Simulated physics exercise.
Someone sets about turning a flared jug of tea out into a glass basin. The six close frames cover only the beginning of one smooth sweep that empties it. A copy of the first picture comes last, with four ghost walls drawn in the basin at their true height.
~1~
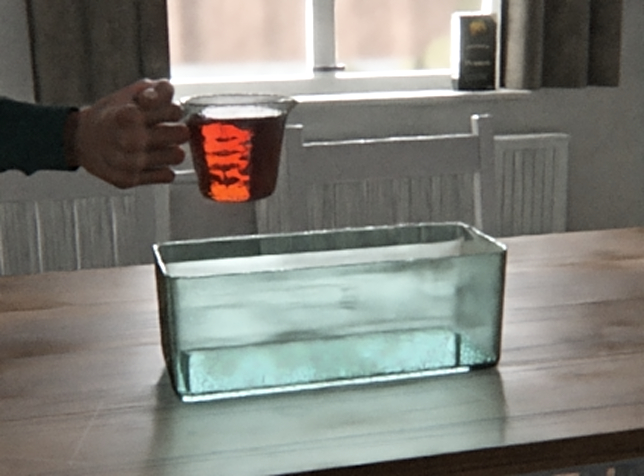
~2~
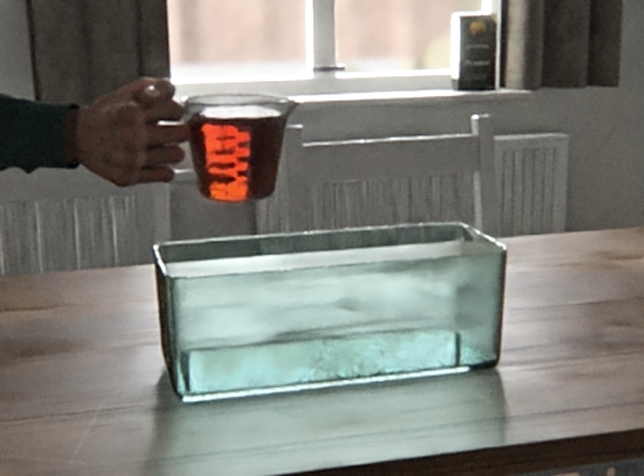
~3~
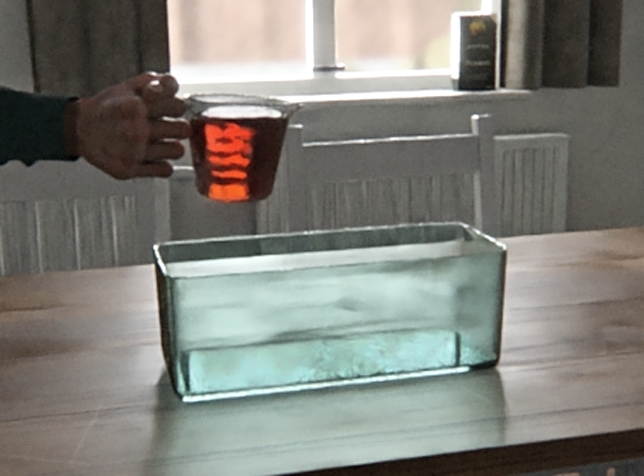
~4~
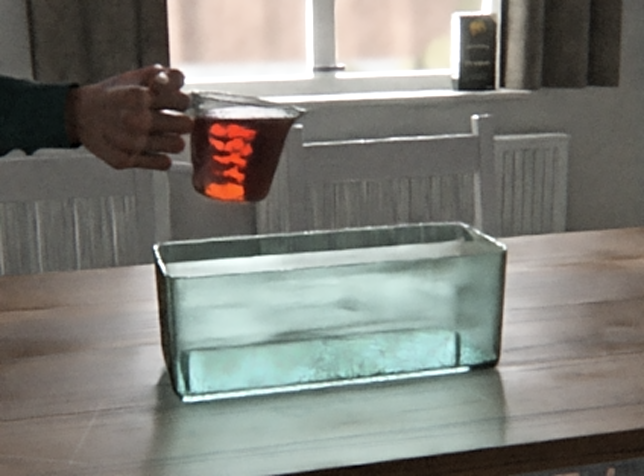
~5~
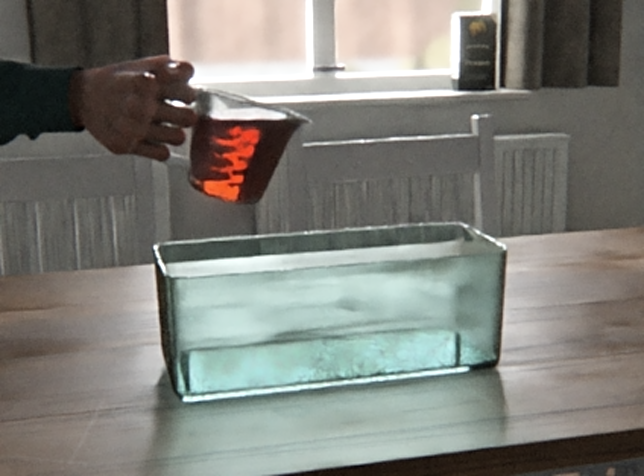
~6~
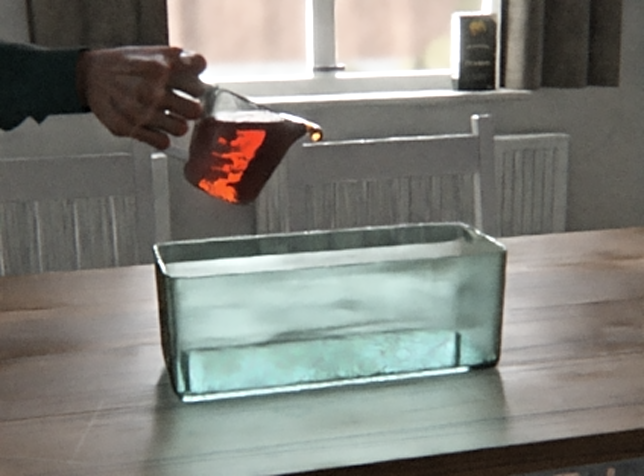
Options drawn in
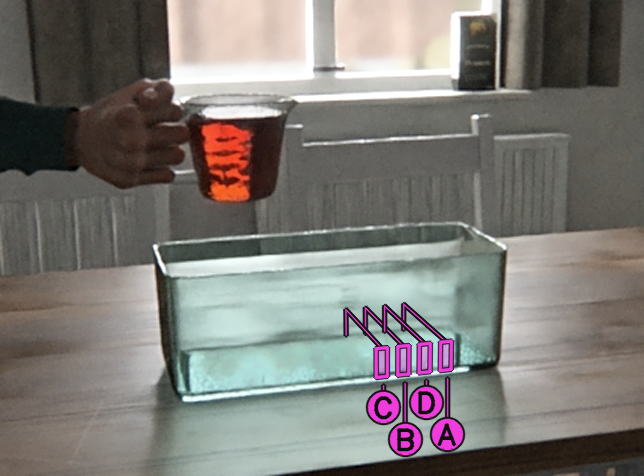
A hand held a clear jug of reddish-brown tea above a glass basin on a wooden table, then gradually tilted it to the right until a little tea reached over the lip.
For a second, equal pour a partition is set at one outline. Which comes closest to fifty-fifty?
Place C does it best.
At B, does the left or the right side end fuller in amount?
The left side.
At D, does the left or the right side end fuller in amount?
The left side.
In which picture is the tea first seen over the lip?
Picture 6.
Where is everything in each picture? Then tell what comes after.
In the first frame, upright, lip at (299, 100); basin from (173, 399) to (499, 364); nothing has left yet.
In the second frame, upright, lip at (300, 101); nothing has left yet.
In the third frame, tipped about 4°, lip at (302, 105); nothing has left yet.
In the fourth frame, tipped about 10°, lip at (306, 112); nothing has left yet.
In the fifth frame, tipped about 17°, lip at (309, 121); nothing has left yet.
In the sixth frame, tipped about 26°, lip at (312, 132); tea is over the lip, down to (312, 132).
In magenta, A at (447, 378); B at (405, 383); C at (383, 385); D at (426, 380).
With A, about 92 % ends left of the wall and 8 % right of it.
With B, about 85 % ends left of the wall and 14 % right of it.
With C, about 46 % ends left of the wall and 53 % right of it.
With D, about 89 % ends left of the wall and 9 % right of it.
